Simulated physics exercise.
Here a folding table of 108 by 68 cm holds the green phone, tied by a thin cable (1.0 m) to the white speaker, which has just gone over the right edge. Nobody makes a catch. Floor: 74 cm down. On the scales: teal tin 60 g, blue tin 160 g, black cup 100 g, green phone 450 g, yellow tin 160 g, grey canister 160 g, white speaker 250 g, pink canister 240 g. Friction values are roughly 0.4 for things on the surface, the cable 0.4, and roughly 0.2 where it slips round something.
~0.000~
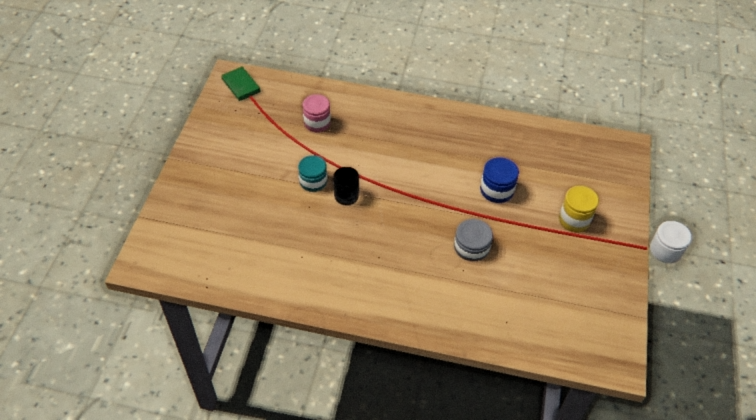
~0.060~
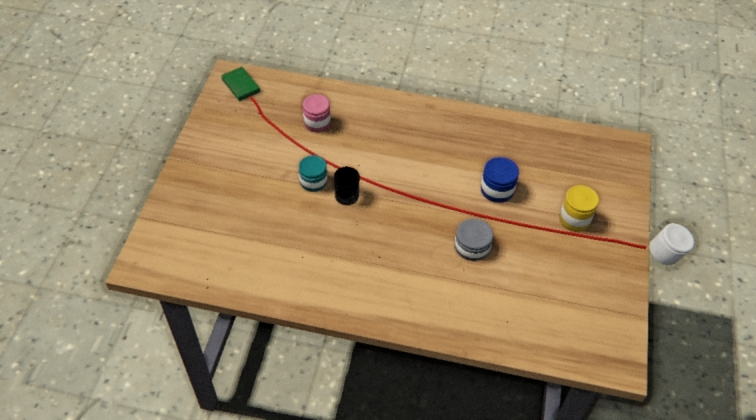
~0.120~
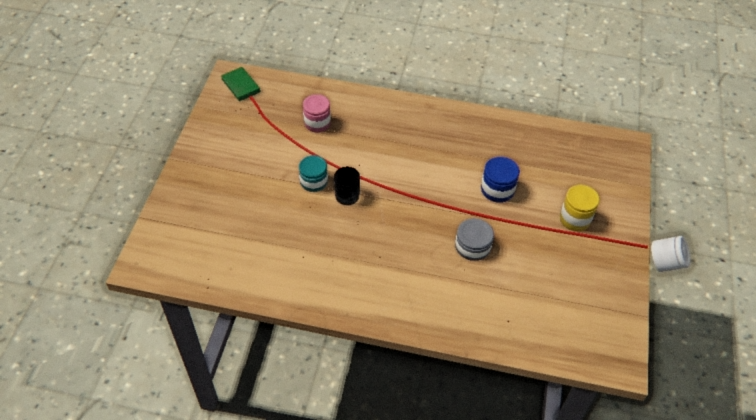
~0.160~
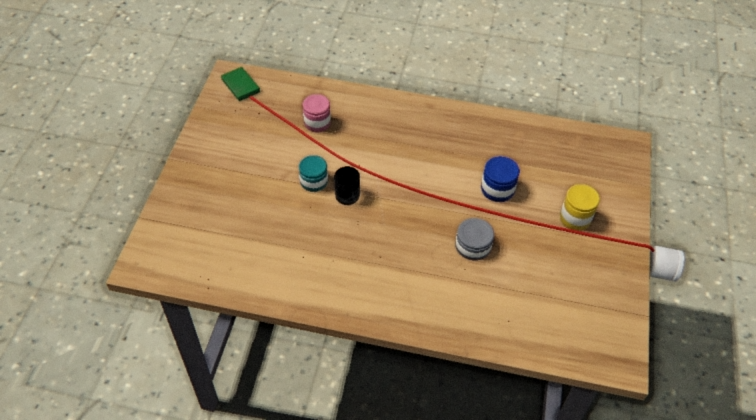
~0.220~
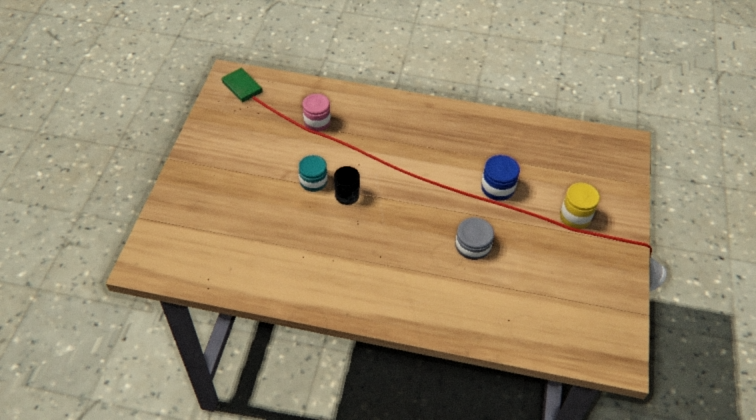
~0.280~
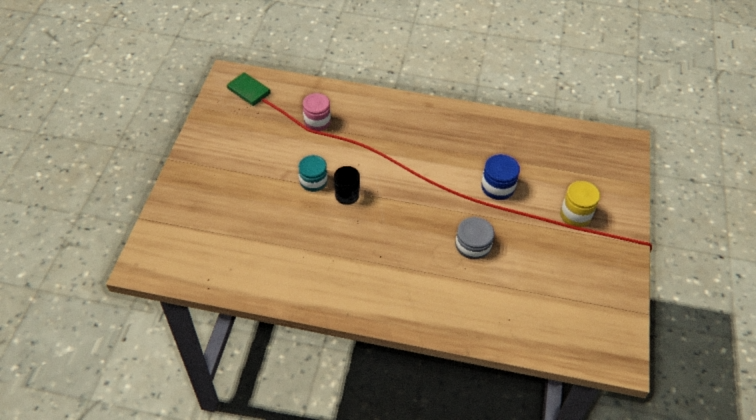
At first, a white cylinder hangs just past the right edge of a wooden table, joined by a thin red cable to a green phone at the far left corner. The cylinder tilts and drops out of sight below the edge, the cable straightens, and the phone turns and slides slightly rightward.
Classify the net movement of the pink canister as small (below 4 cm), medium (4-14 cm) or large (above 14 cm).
Small.
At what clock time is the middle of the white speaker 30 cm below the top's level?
Not at all.
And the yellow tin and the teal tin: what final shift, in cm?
Approx. final shift - yellow tin: 0 cm; teal tin: 0 cm.
At 0.5 s, the cable's tail end at (270, 103); green phone 5 cm off its start, white speaker over the edge.
At 0.7 s, the cable's tail end at (270, 103); white speaker over the edge, green phone 5 cm off its start.
At 1.0 s, the cable's tail end at (270, 103); white speaker over the edge, green phone 5 cm off its start at (254, 90).
At 1.2 s, the cable's tail end at (270, 103); green phone 5 cm off its start, white speaker over the edge.
At 2.4 s, the cable's tail end at (270, 103); pink canister 0 cm off its start at (316, 102), white speaker over the edge, green phone 5 cm off its start at (254, 90).
